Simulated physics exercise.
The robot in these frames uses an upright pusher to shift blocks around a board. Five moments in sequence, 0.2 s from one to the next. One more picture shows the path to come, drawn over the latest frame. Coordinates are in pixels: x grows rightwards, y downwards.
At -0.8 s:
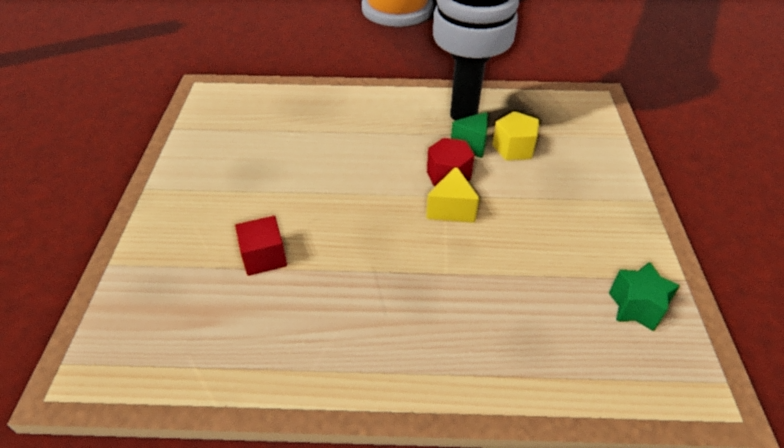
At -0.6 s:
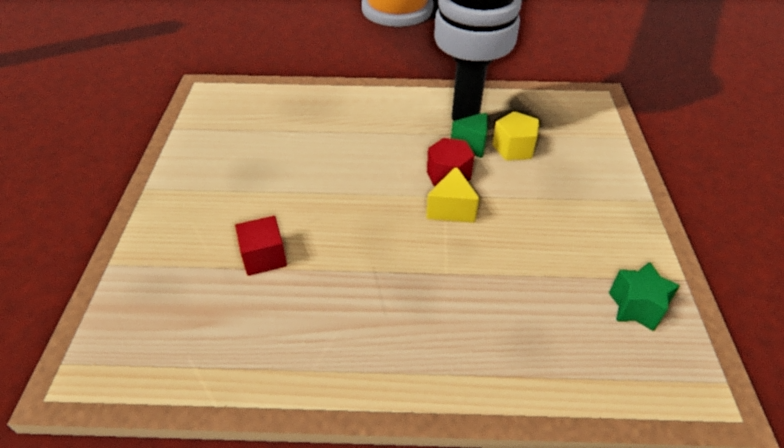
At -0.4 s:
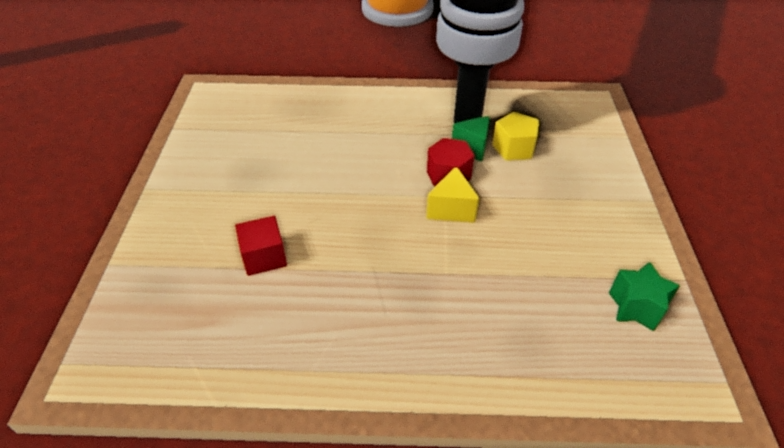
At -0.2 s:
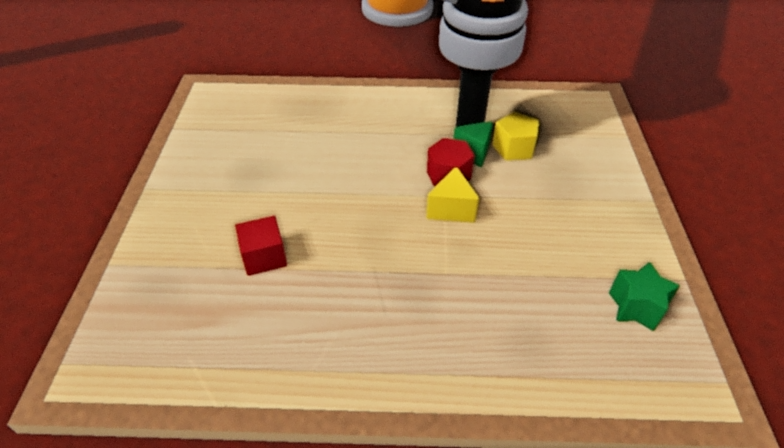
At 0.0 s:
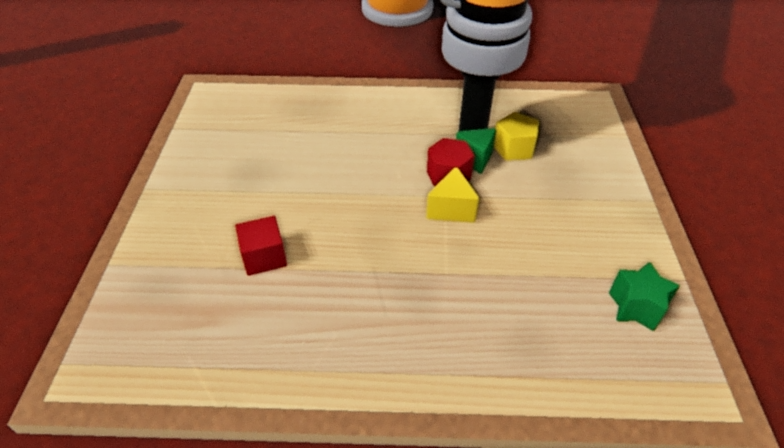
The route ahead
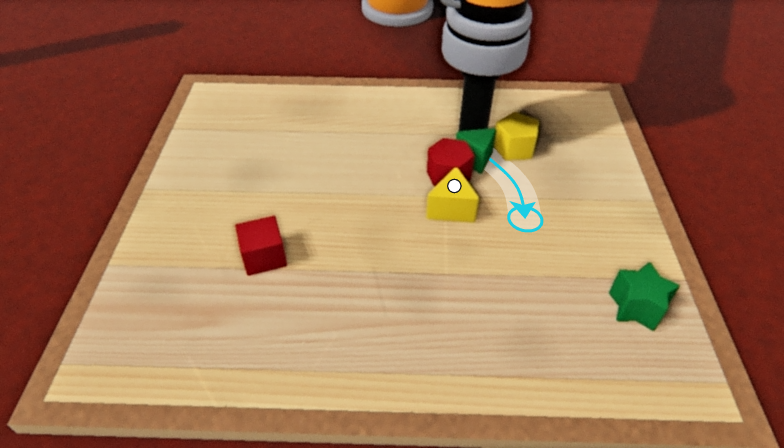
On a wooden board over a red surface, a robot's upright black pusher stands behind a green triangle, near red and yellow blocks. The pusher edges toward the viewer and slightly right, nudging the green triangle a short way forward between the red hexagonal and yellow pentagonal blocks.
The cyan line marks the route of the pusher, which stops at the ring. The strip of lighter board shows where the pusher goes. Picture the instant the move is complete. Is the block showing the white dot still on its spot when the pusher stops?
I'd say yes.
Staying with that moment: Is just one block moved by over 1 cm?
I believe so.
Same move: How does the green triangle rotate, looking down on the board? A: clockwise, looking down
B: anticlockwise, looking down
Answer: A.
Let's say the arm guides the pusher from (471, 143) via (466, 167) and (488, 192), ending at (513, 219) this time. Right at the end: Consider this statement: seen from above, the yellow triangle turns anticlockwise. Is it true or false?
The statement is correct.
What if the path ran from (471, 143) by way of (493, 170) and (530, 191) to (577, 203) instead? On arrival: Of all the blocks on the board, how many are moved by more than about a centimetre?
Of all the blocks, just one travels more than a centimetre.
Path on the board, from (471, 143) over (496, 164) and (518, 189) to (525, 219); the dot is on the yellow triangle.
The first path, step by step. One third of the way, pusher (499, 154); green triangle (493, 158), turned 40° clockwise; yellow pentagonal block (522, 125).
Two thirds of the way, pusher (521, 178); green triangle (495, 168), turned 80° clockwise; yellow pentagonal block (522, 125).
At the end, pusher (528, 208); yellow triangle in place; green triangle (495, 170), turned 90° clockwise; yellow pentagonal block (522, 125).
